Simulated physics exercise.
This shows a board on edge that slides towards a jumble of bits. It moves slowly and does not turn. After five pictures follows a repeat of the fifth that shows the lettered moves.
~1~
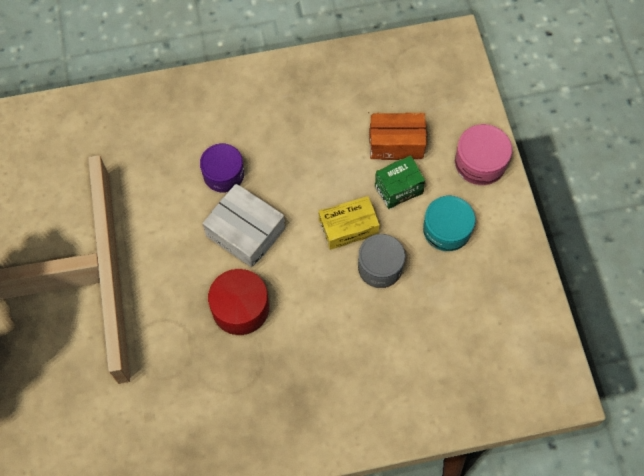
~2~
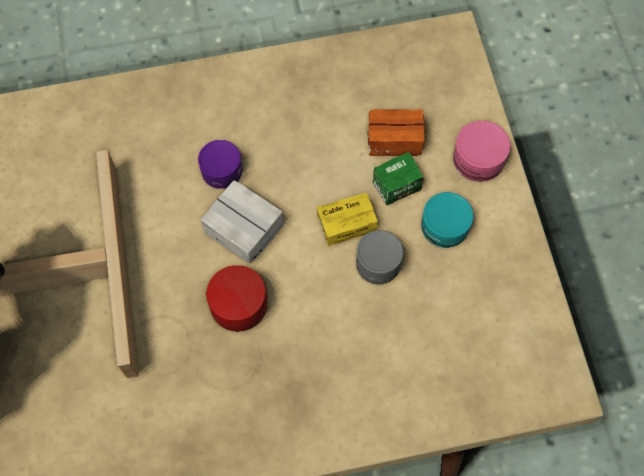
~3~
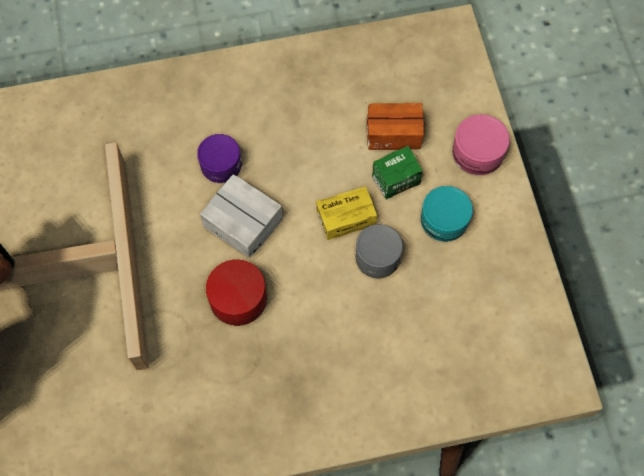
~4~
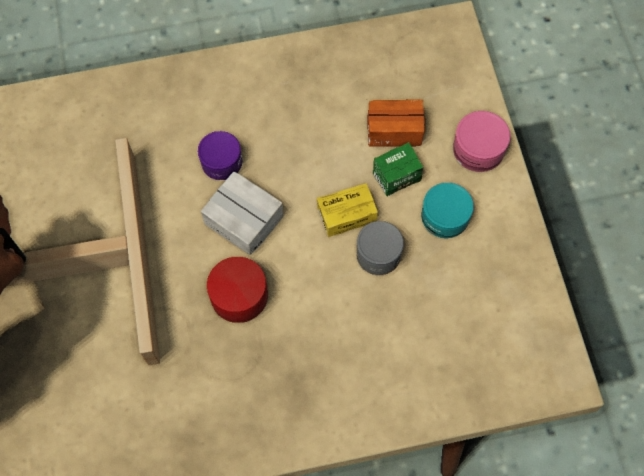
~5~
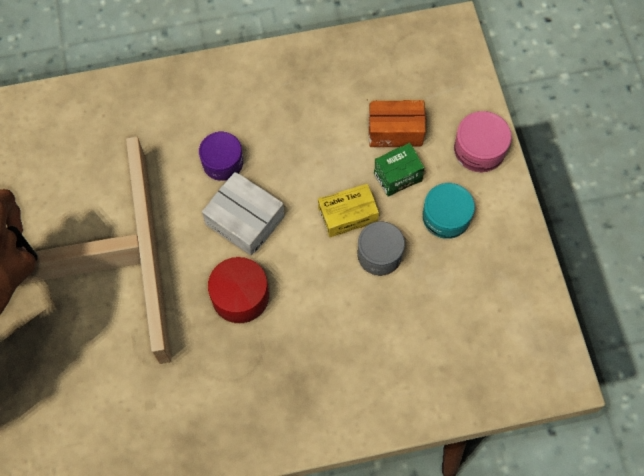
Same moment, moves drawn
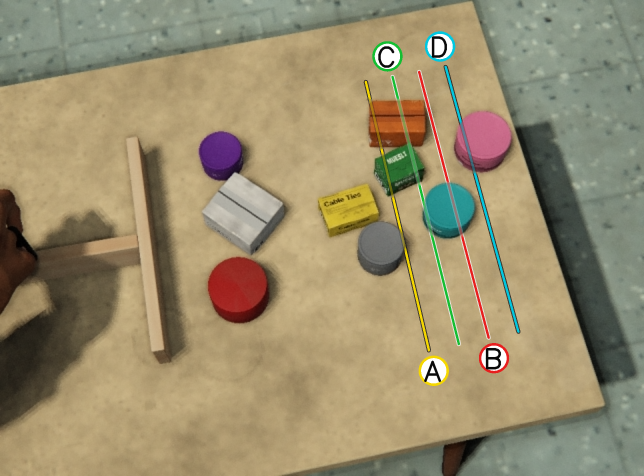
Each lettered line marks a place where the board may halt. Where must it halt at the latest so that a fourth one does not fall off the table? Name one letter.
Up to line B.
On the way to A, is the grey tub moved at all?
Yes.
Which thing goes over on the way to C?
It is the turquoise jar.
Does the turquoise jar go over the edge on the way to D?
Yes.
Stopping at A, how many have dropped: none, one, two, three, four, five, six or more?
The count is none.
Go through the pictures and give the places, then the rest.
In the first picture, green packet (399, 182); purple tub (223, 169); orange box (397, 136).
In the second picture, board (112, 252); white box (243, 223).
In the third picture, board (122, 245); turquoise jar (446, 214).
In the fourth picture, board (133, 240); yellow box (347, 210).
In the fifth picture, board (144, 239); green packet (399, 169); purple tub (222, 157); orange box (396, 124).
On the copy, A at (395, 208); B at (452, 197); C at (424, 202); D at (480, 191).
On B. First, board (256, 217); purple tub (271, 148); yellow box (366, 210).
Then, board (367, 195); turquoise jar (507, 200); yellow box (453, 197).
Finally, board (451, 179); turquoise jar over the edge; pink jar over the edge; two fallen.
By contrast, A is within the limit but short; C is within the limit but short; D drops six.
